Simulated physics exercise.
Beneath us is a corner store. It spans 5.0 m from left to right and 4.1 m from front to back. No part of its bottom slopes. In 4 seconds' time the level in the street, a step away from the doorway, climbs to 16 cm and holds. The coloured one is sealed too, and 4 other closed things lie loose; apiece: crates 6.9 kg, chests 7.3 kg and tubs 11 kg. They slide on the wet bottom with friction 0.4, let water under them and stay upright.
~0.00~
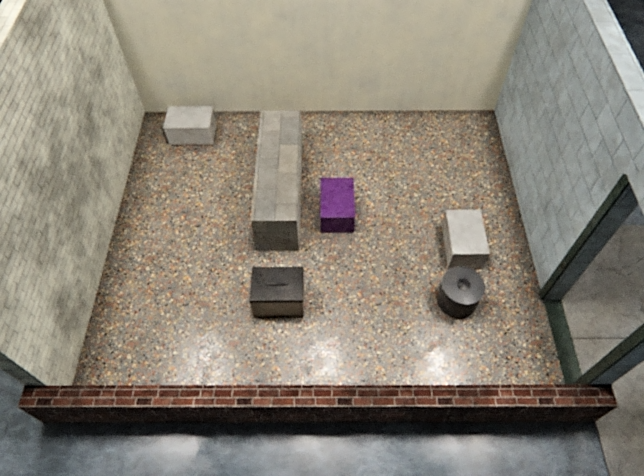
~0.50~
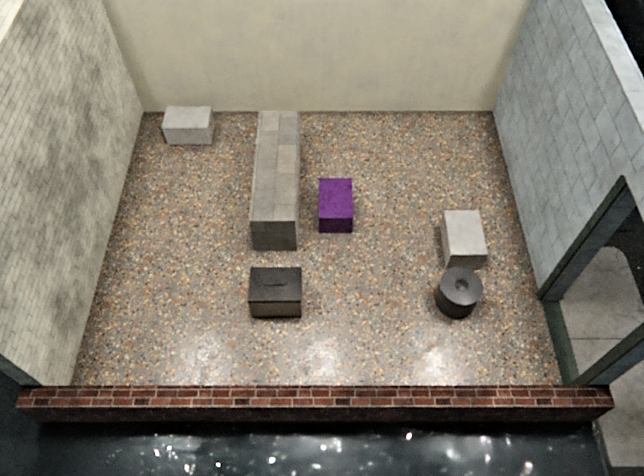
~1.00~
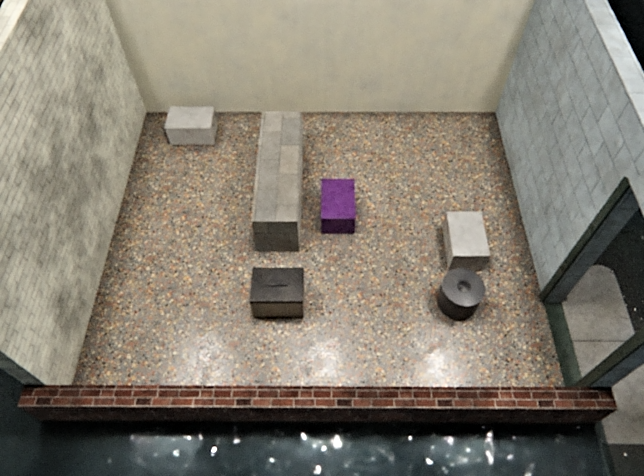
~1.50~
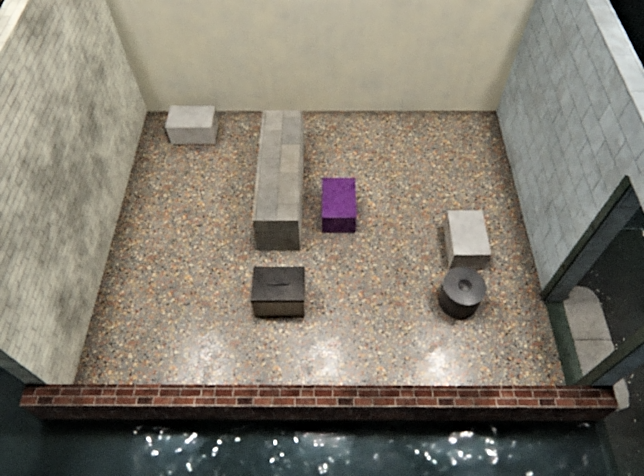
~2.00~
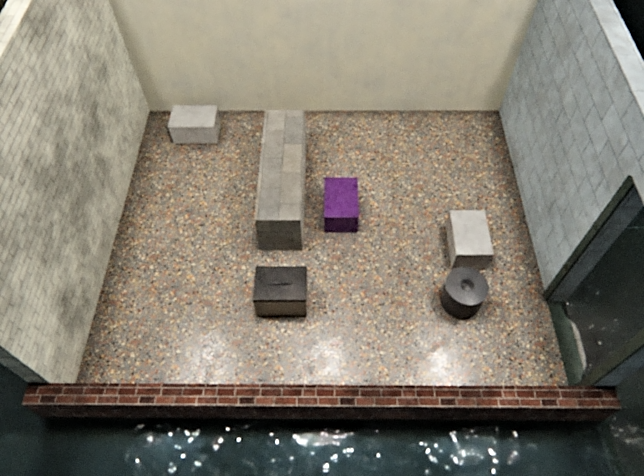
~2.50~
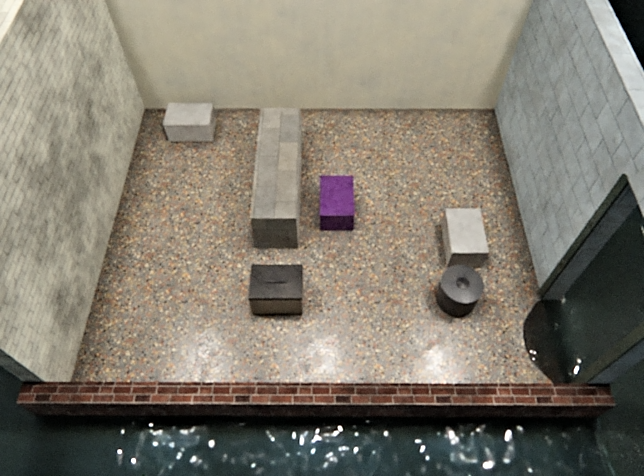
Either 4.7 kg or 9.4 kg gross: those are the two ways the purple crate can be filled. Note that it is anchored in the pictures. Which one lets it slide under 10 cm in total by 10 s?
Just the bigger amount serves.
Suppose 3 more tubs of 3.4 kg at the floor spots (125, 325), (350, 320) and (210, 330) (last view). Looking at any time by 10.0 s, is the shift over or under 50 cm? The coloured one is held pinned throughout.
Note, in sequence: Exceeded, exceeded, exceeded.
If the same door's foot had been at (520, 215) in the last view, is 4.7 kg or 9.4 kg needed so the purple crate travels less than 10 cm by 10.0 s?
Note: Neither mass keeps it.
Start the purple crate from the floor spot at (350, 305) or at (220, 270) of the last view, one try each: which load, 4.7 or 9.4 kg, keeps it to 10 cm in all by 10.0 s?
Well, at the first spot no weight will do, and at the second no weight will do.
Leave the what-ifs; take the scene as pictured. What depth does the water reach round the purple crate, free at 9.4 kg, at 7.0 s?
Close to 3 cm deep.
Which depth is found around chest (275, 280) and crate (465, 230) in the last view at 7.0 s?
Roughly 3 and 1 cm.
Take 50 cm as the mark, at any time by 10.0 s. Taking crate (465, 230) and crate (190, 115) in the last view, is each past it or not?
Object 1: Not surpassed, object 2: Not surpassed.
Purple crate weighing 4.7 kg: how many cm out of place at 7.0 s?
I'd put it at roughly 5 cm.
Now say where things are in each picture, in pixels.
In the first picture, the purple crate at (337, 197), on the bottom; 0.0 m2 under water; 0 of 5 have shifted.
In the second picture, the purple crate at (336, 197), on the bottom; water covers 0.0 m2; 0 of 5 have shifted.
In the third picture, the purple crate at (338, 198), on the bottom; 0.0 m2 under water; 0 of 5 have shifted.
In the fourth picture, the purple crate at (339, 197) rests on the ground; water covers 0.0 m2; 0 of 5 have shifted.
In the fifth picture, the purple crate at (341, 197), on the bottom; water covers 0.0 m2; 0 of 5 have shifted.
In the sixth picture, the purple crate at (337, 195), on the bottom; 0.2 m2 under water; 0 of 5 have shifted.
After 3.5 s the purple crate would be 0 cm from its start with 4.7 kg and 0 cm from its start with 9.4 kg; 0 cm of water round it then.
After 4.5 s the purple crate would be 0 cm from its start with 4.7 kg and 0 cm from its start with 9.4 kg; 0 cm of water round it then.
After 7.0 s the purple crate would be 4 cm from its start with 4.7 kg and 0 cm from its start with 9.4 kg; 3 cm of water round it then.
After 10.0 s the purple crate would be 82 cm from its start with 4.7 kg and 0 cm from its start with 9.4 kg; 3 cm of water round it then.
